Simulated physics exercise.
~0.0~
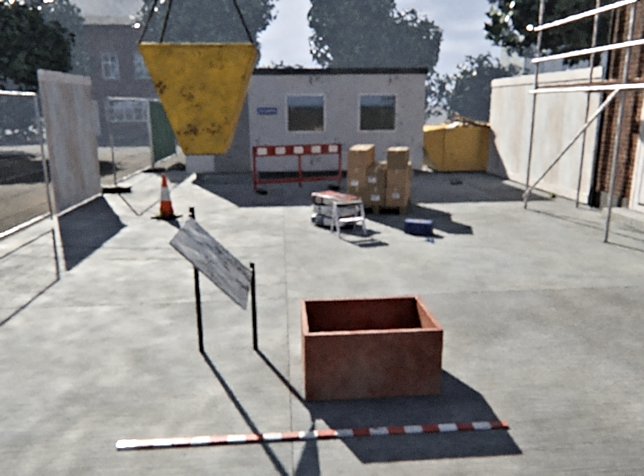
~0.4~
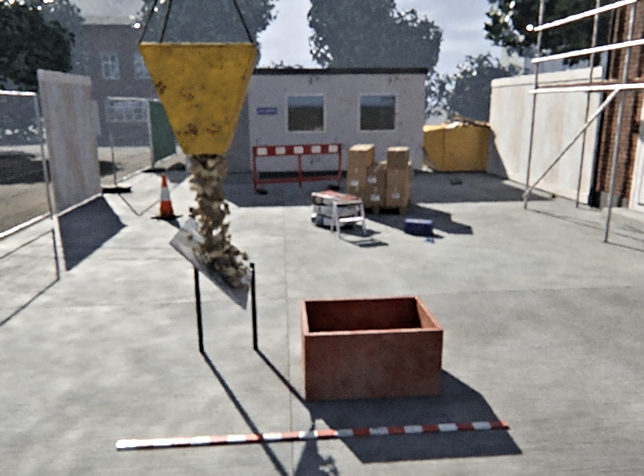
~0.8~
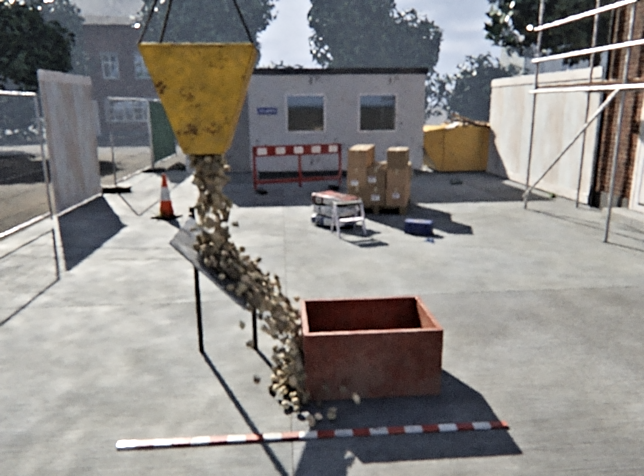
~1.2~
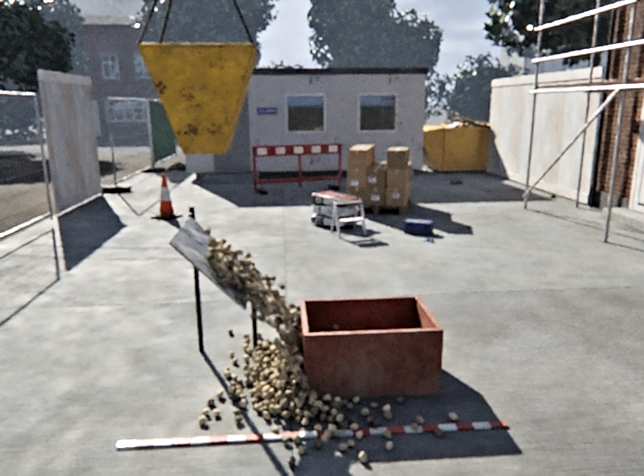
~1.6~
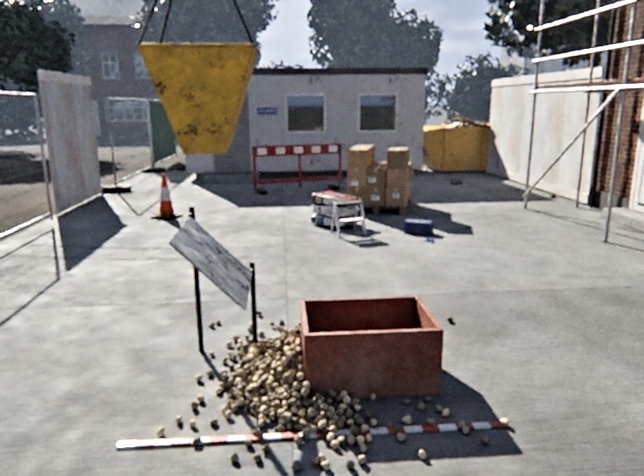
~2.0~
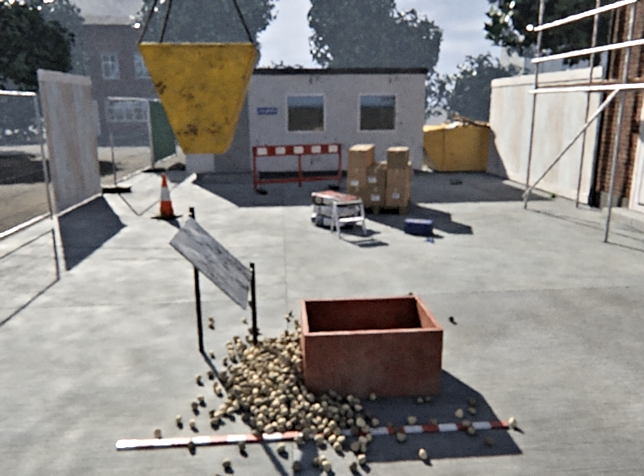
A paved building yard is seen from the side in sunlight, with a pale cabin, stacked boxes, an orange and white cone and a red and white barrier behind. A yellow hopper hangs at the left above a tilted grey steel slide on dark posts, and a reddish-brown open bin stands to the right near a striped staff. Rounded tan stones pour from the hopper onto the slide, run down to the right and drop short of the bin. They heap against its left side, some scattering over the staff, until the slide empties and the bin appears to have caught none.
